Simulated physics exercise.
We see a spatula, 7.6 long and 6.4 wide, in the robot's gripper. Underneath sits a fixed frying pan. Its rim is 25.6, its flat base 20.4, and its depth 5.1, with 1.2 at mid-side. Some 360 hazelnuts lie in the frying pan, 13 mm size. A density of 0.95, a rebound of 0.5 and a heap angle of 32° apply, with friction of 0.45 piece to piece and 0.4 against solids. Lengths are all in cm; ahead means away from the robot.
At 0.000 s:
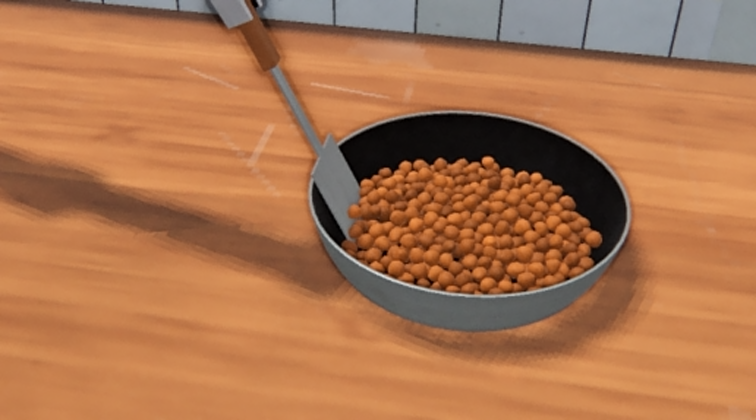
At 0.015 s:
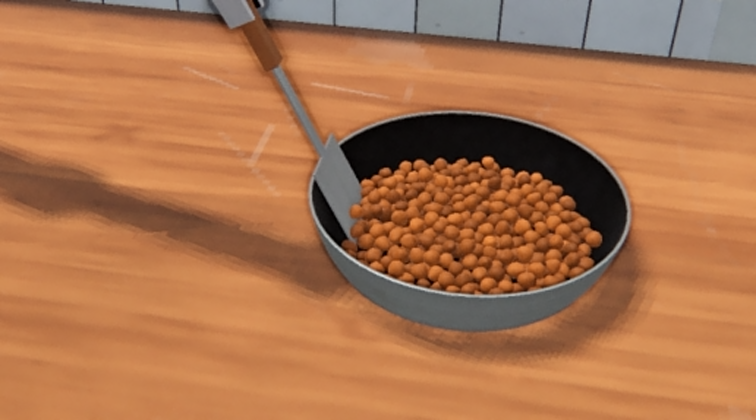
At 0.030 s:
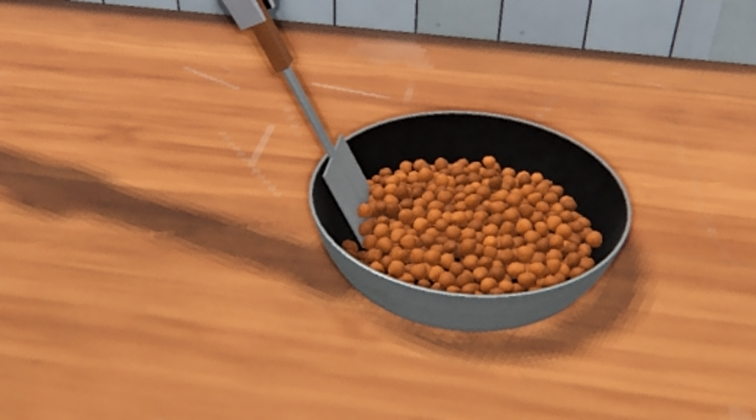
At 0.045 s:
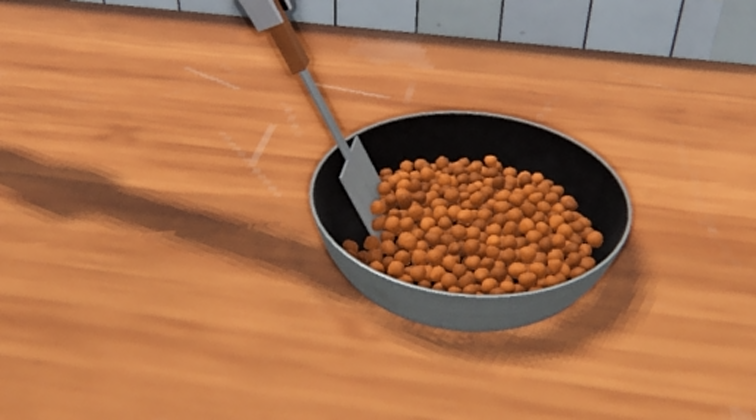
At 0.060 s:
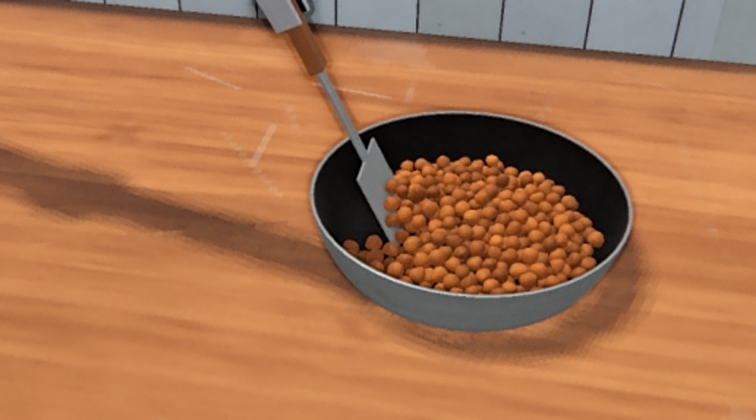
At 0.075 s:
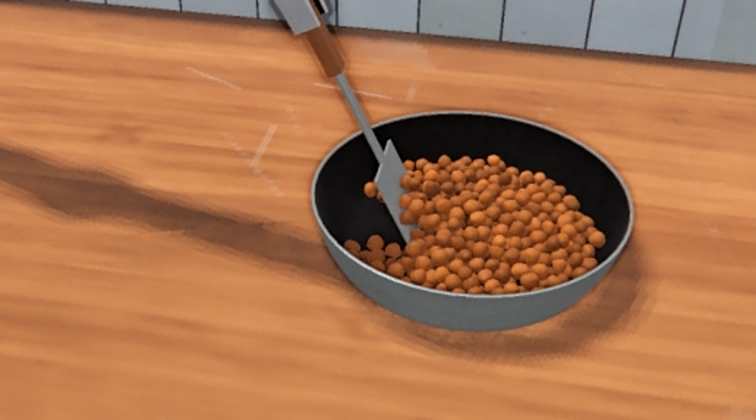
The spatula slides right through the frying pan, pushing some of the brown hazelnuts along.
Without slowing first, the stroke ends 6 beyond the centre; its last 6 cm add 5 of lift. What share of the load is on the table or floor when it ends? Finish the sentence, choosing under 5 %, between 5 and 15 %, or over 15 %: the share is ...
The share is between 5 and 15 %.
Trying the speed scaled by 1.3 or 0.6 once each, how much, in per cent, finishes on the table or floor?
Try one about 15 %, try two about 0 %.
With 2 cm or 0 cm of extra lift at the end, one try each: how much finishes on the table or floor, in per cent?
Result, in order: Approx. 5 % and 0 %.
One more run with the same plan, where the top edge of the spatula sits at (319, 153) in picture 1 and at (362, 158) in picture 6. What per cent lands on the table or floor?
Around 0 per cent finishes on the table or floor.
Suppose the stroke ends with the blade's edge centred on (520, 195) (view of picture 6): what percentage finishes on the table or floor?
Estimate: Approx. 5 %.
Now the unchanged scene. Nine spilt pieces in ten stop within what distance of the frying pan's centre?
Distance from centre: Approx. 65 cm.
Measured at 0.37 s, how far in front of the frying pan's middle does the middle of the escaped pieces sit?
Roughly 22 centimetres ahead.
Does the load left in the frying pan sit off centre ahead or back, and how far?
Ahead, by about 3.5 cm.
After 0.11 s, sloping 64°, highest piece 7 above the table; 363 in the frying pan.
After 0.15 s, sloping 64°, highest piece 8 above the table; 363 in the frying pan.
After 0.37 s, sloping 64°, highest piece 6 above the table; 329 in the frying pan, 33 on the table or floor, 1 on the blade or in flight.
After 1.42 s, sloping 64°, highest piece 5 above the table; 329 in the frying pan, 34 on the table or floor.
In the end, 329 in the frying pan, 34 on the table or floor. That is 9 % on the table or floor.
